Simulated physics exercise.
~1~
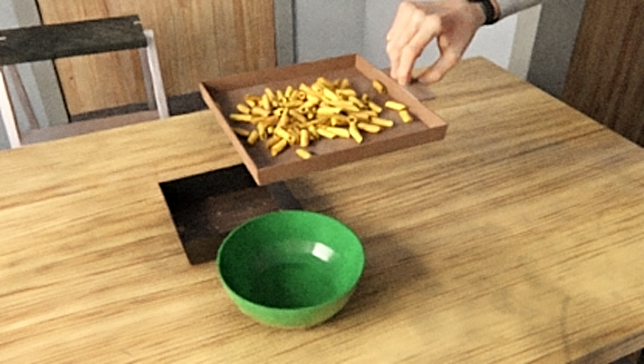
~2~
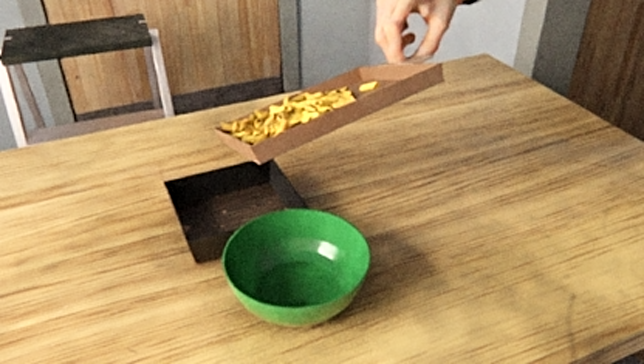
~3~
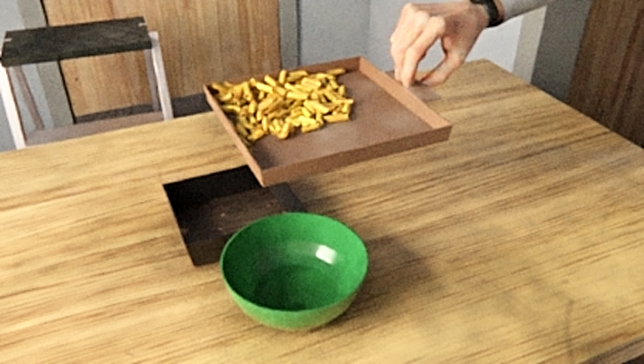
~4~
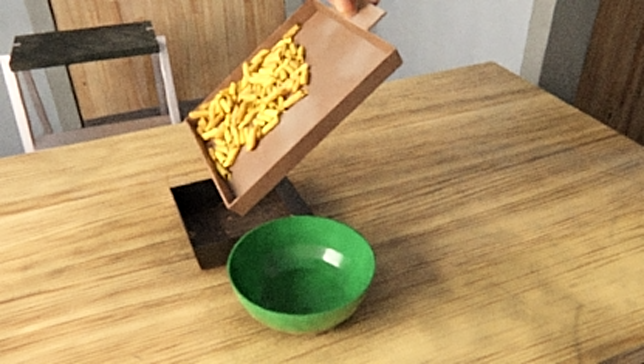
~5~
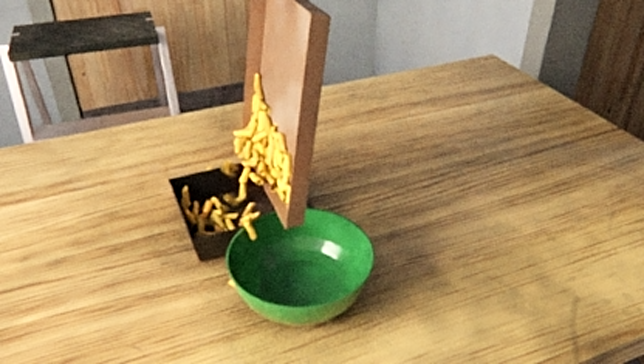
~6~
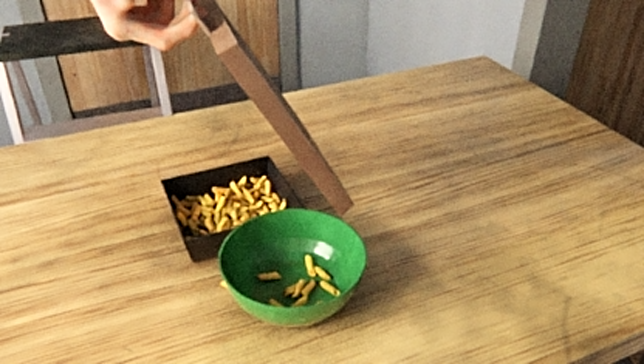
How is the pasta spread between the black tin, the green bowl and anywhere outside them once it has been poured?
The black tin holds most of the pasta, while only a small share is in the green bowl and hardly any lies outside the two containers.
